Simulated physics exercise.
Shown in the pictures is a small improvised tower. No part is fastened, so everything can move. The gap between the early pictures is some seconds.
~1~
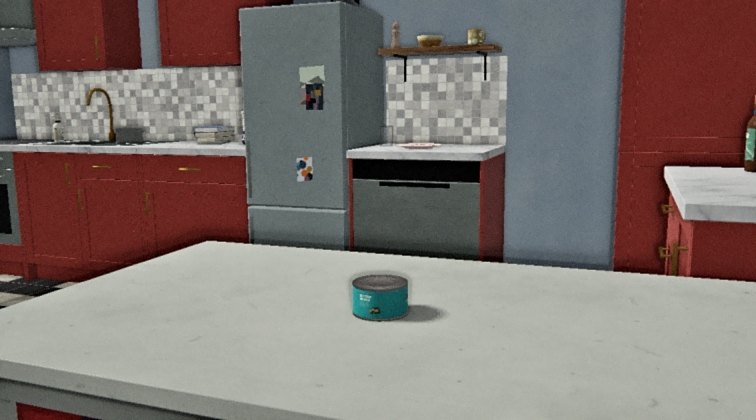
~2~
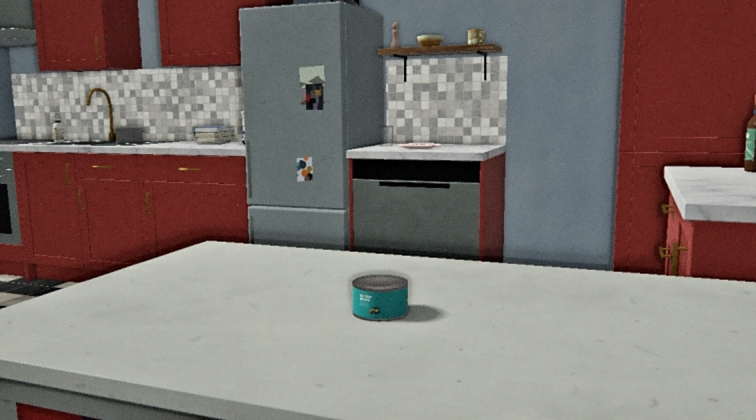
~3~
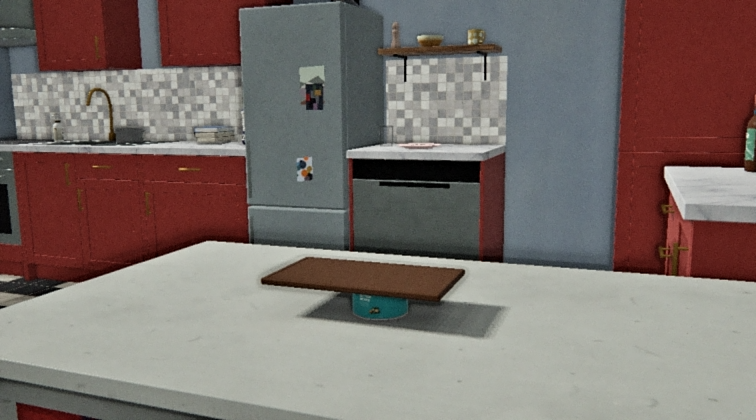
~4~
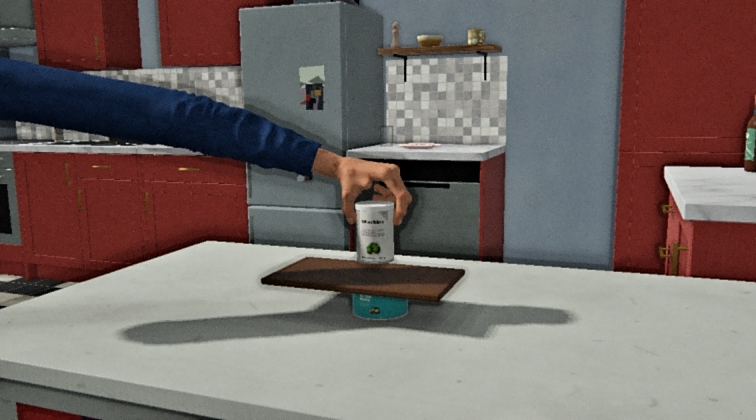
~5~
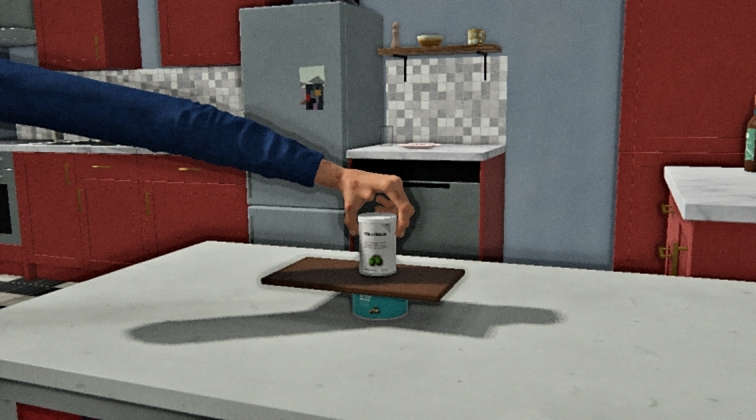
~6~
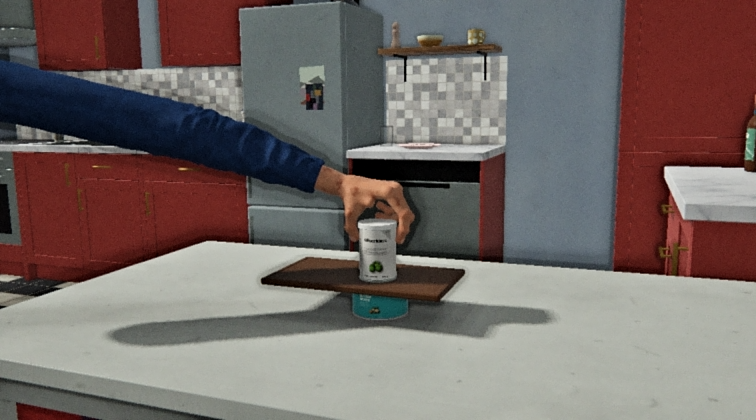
In a kitchen with red cabinets, a teal tin sat on a pale counter, then a brown board lay across it, and a hand reached in from the left and lowered a white tin onto the board.
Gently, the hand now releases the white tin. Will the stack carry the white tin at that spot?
Stays standing.
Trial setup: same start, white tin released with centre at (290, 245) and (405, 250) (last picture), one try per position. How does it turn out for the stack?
In the first case it loses its balance; in the second case it stays up.
Then, 0.70 s after the last picture, nothing has stirred.
Then, 1.70 s after the last picture, white tin resting near (378, 250).
At rest, all 3 in place. Seen from the same camera at the end, white tin near (378, 250). The stack keeps its balance.
